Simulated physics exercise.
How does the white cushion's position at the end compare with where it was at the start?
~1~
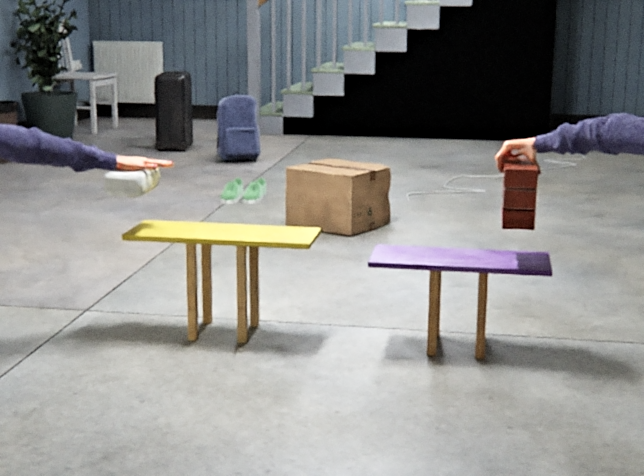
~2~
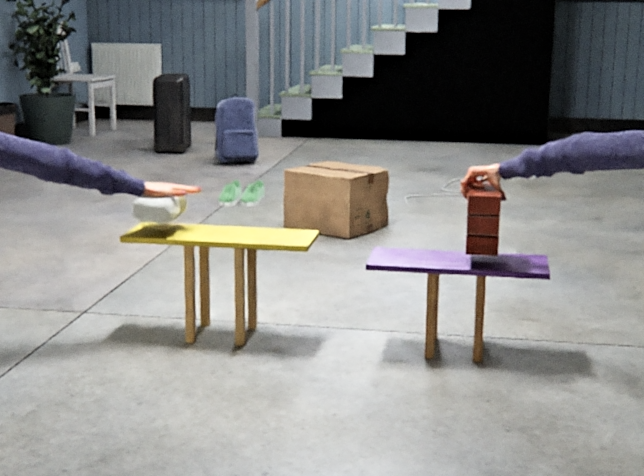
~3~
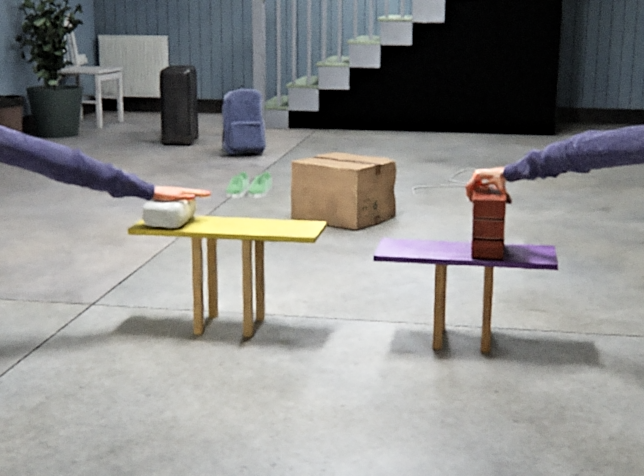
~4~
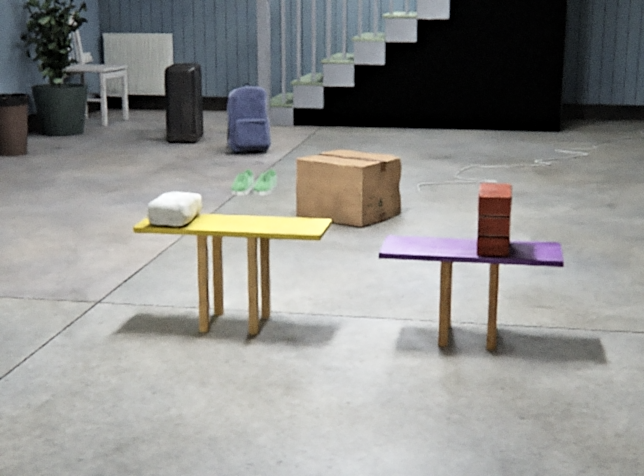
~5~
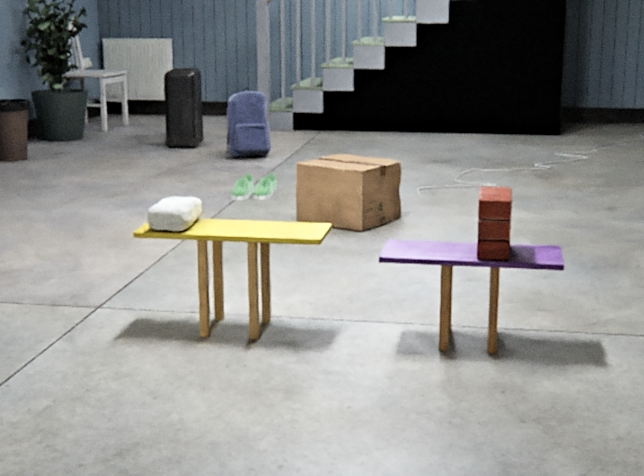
At the start the cushion was held under a hand just above the left end of the yellow stand. By the end it was a little lower and further right, resting on the stand's left end with no hand on it.
In a grey-floored room with a staircase, two hands lowered a white cushion onto the left end of a yellow plant stand and a stack of red bricks onto a small purple table, then let go, and both pieces of furniture stayed standing.
